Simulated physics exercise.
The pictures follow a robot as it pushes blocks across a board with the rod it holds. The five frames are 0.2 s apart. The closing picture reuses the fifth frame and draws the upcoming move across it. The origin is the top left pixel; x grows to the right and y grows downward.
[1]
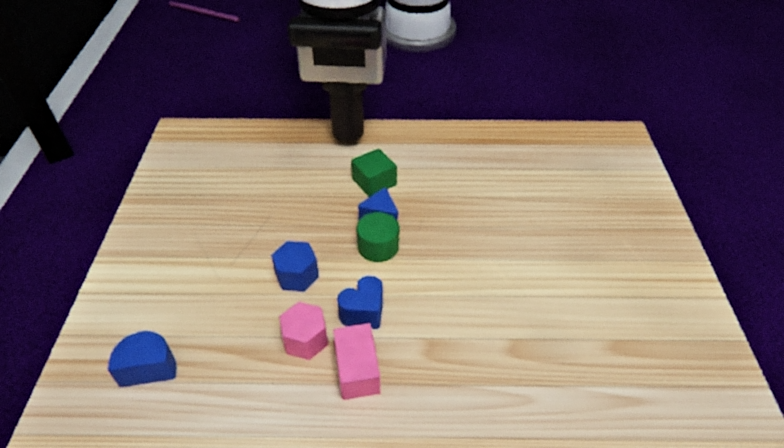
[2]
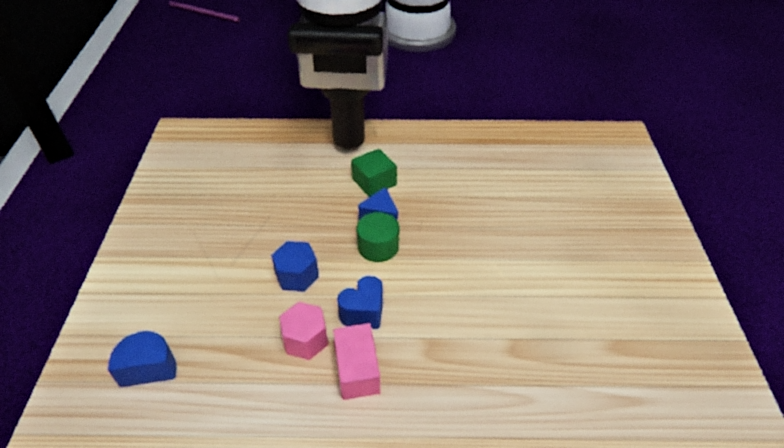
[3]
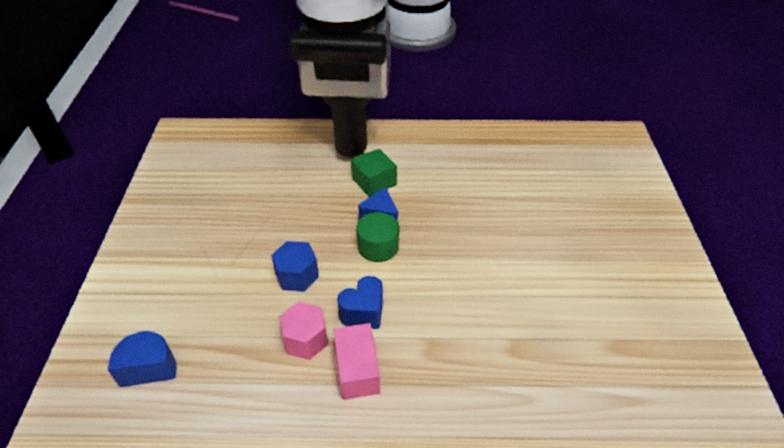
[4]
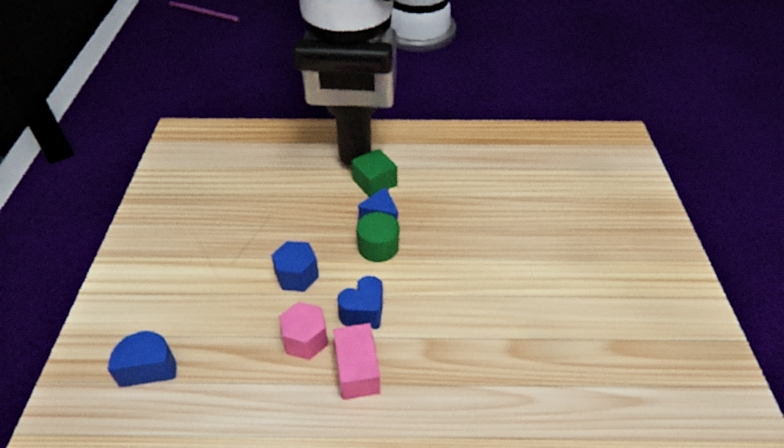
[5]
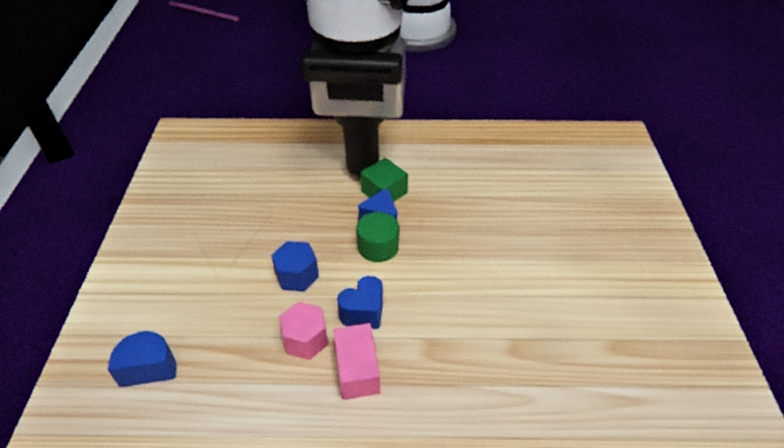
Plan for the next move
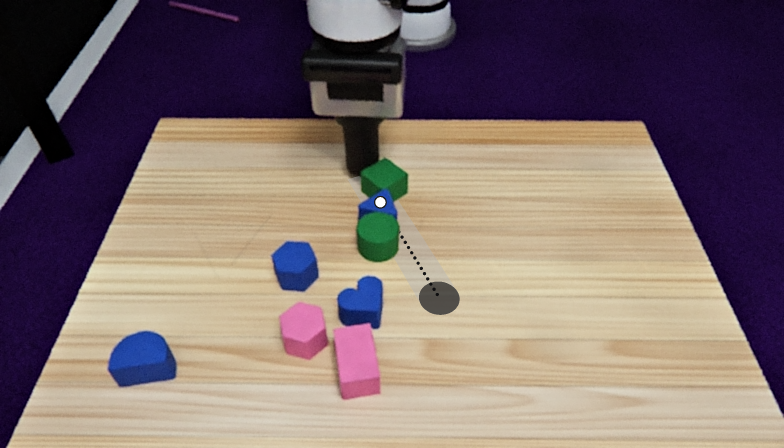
At first, a robot arm's dark rod points down at the far edge of a wooden board scattered with blue, green and pink blocks. The rod moves slowly toward the green square block while every block stays still. Then it nudges that block slightly right and nearer, the others remaining in place.
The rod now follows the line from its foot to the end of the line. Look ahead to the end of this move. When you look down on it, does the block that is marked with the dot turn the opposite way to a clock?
I expect so.
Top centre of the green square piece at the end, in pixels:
It is at (429, 194).
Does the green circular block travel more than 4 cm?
No, I don't think so.
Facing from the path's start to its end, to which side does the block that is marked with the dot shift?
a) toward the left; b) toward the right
The correct letter is a.
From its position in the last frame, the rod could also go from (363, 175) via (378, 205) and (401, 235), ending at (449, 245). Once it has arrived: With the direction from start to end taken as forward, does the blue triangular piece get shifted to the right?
It seems not.
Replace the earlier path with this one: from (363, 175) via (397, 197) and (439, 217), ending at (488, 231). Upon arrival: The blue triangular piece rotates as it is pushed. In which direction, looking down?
In a top view, it turns clockwise.
Drawn move, from (363, 175) directly to (439, 298); the dot is on the blue triangular piece.
On the path given first. One third of the way, rod at (386, 202); green circular block at (377, 232); blue triangular piece at (408, 214), turned 40° clockwise; green square piece at (423, 191), turned 40° anticlockwise.
Two thirds of the way, rod at (412, 243); green circular block at (374, 246); blue triangular piece at (442, 245), turned 25° anticlockwise; green square piece at (429, 194), turned 65° anticlockwise.
At the end, rod at (440, 289); blue heart still; green circular block at (374, 246); blue triangular piece at (470, 263), turned 65° anticlockwise; green square piece at (429, 194), turned 65° anticlockwise.
